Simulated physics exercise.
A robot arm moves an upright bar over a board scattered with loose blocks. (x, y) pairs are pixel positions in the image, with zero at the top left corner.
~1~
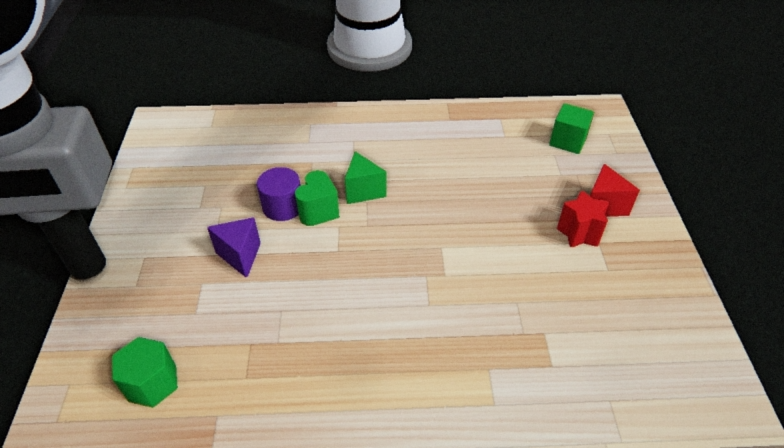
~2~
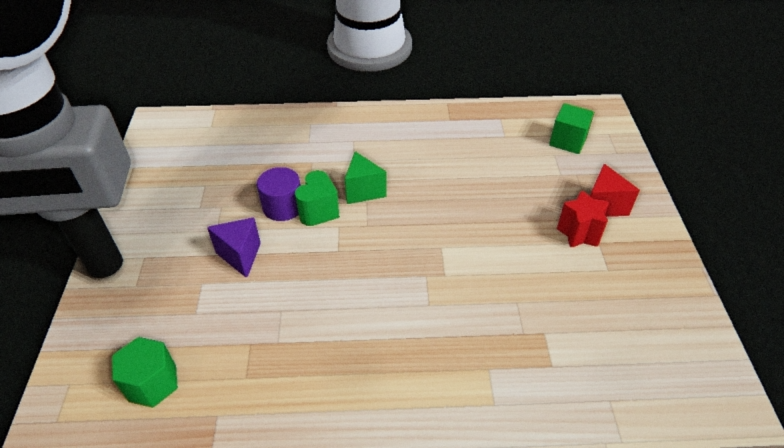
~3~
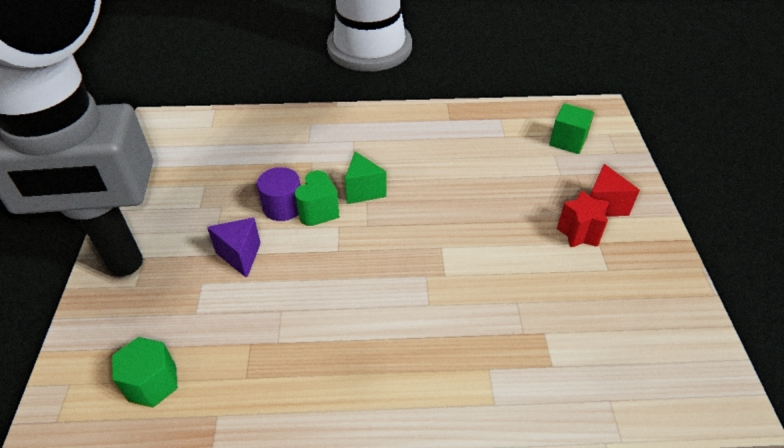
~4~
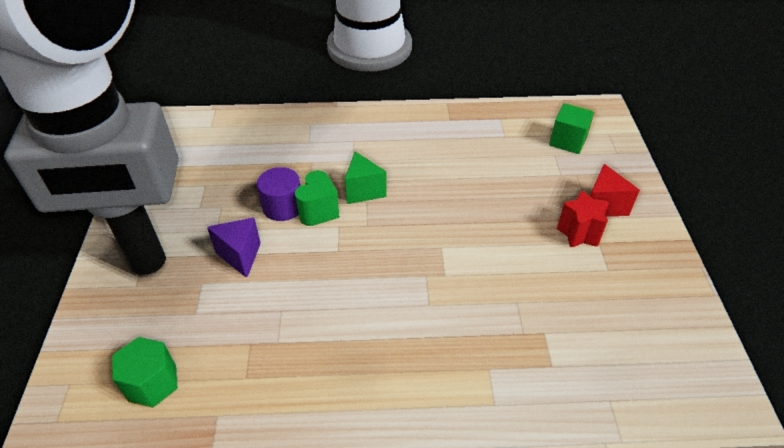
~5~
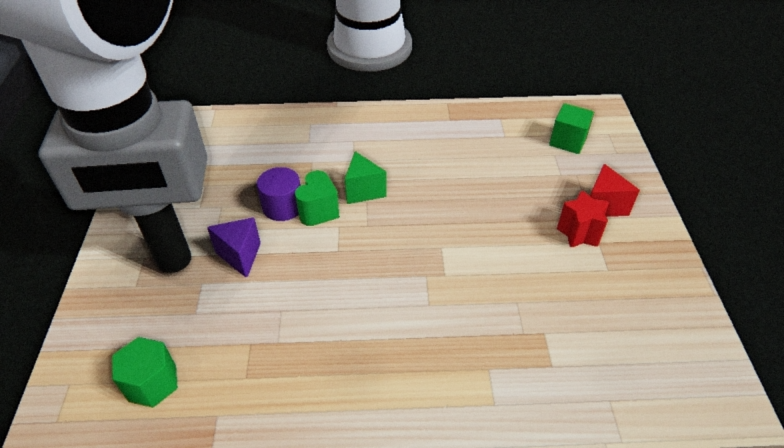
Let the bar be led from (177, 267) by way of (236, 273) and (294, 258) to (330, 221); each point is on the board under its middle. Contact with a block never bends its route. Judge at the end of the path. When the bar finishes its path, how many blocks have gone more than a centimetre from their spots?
I think two will be displaced.
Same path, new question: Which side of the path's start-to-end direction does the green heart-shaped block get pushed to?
It heads left.
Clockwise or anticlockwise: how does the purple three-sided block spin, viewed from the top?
It turns counter-clockwise.
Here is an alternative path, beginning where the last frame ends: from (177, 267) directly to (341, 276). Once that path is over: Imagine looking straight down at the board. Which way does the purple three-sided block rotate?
Anticlockwise.
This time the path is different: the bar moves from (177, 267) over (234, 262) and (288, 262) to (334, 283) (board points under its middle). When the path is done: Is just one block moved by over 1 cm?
Yes, I think so.
The first path, step by step. One third of the way, bar (234, 266); purple three-sided block (251, 227), turned 15° anticlockwise.
Two thirds of the way, bar (293, 250); purple three-sided block (275, 213), turned 80° anticlockwise.
At the end, bar (329, 214); purple three-sided block (276, 209), turned 95° anticlockwise; green heart-shaped block (324, 171); green three-sided block in place.
